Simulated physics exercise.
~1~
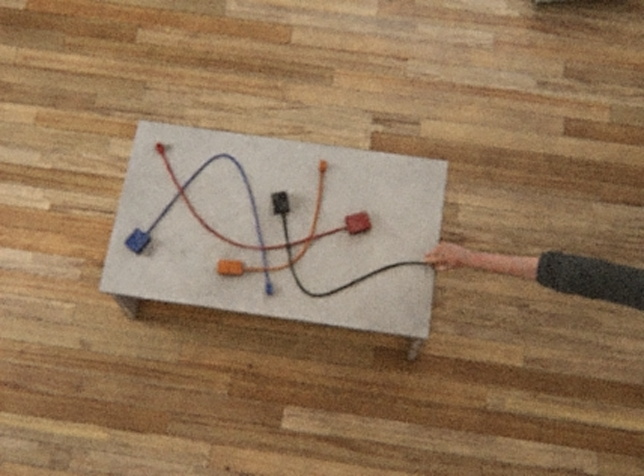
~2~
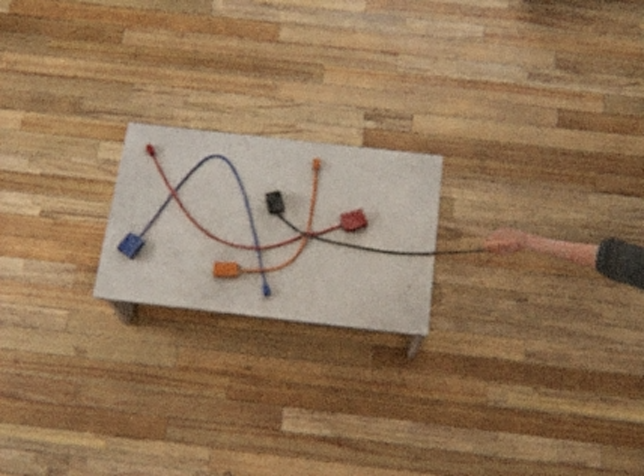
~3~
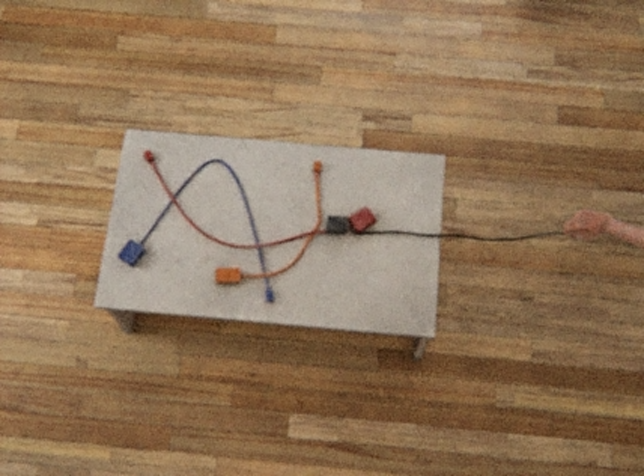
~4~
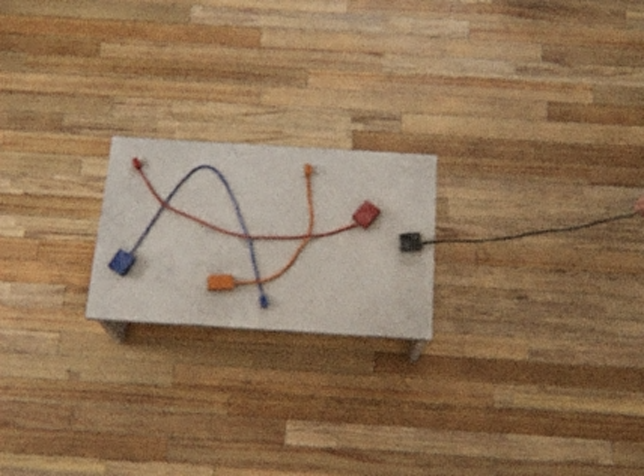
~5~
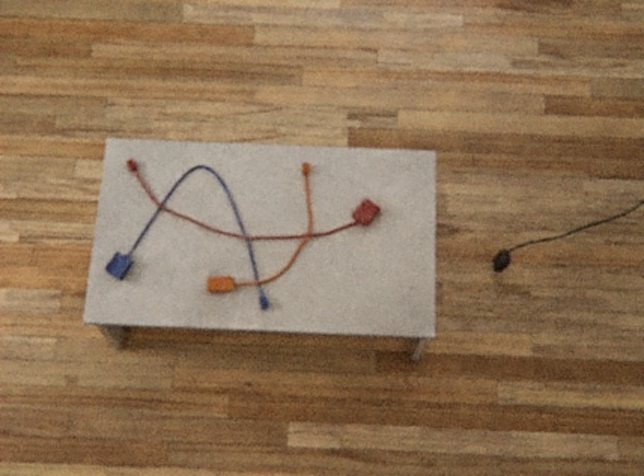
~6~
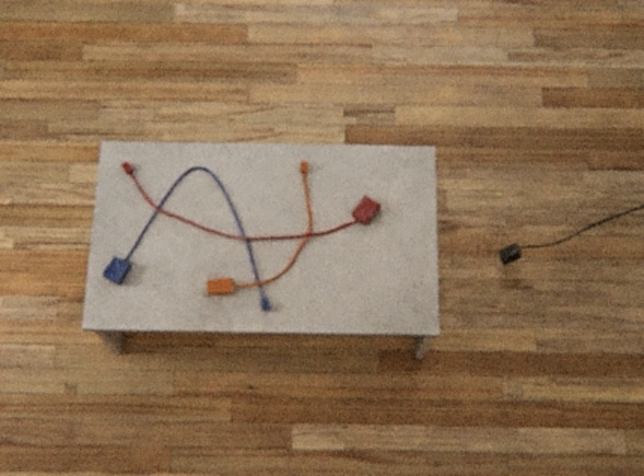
At first, four cables with block-shaped chargers lie crossed on a pale grey table over a wooden floor, while a hand at the right edge holds the end of the black one. The hand pulls to the right, drawing the black cable's curve out nearly straight. Its charger then slides across the tabletop and comes up against the red charger, which shifts slightly. The black charger moves past it to the right edge and drops off the table. Finally it trails on its cable beyond the table, while the red, blue and orange cables remain crossed on top.
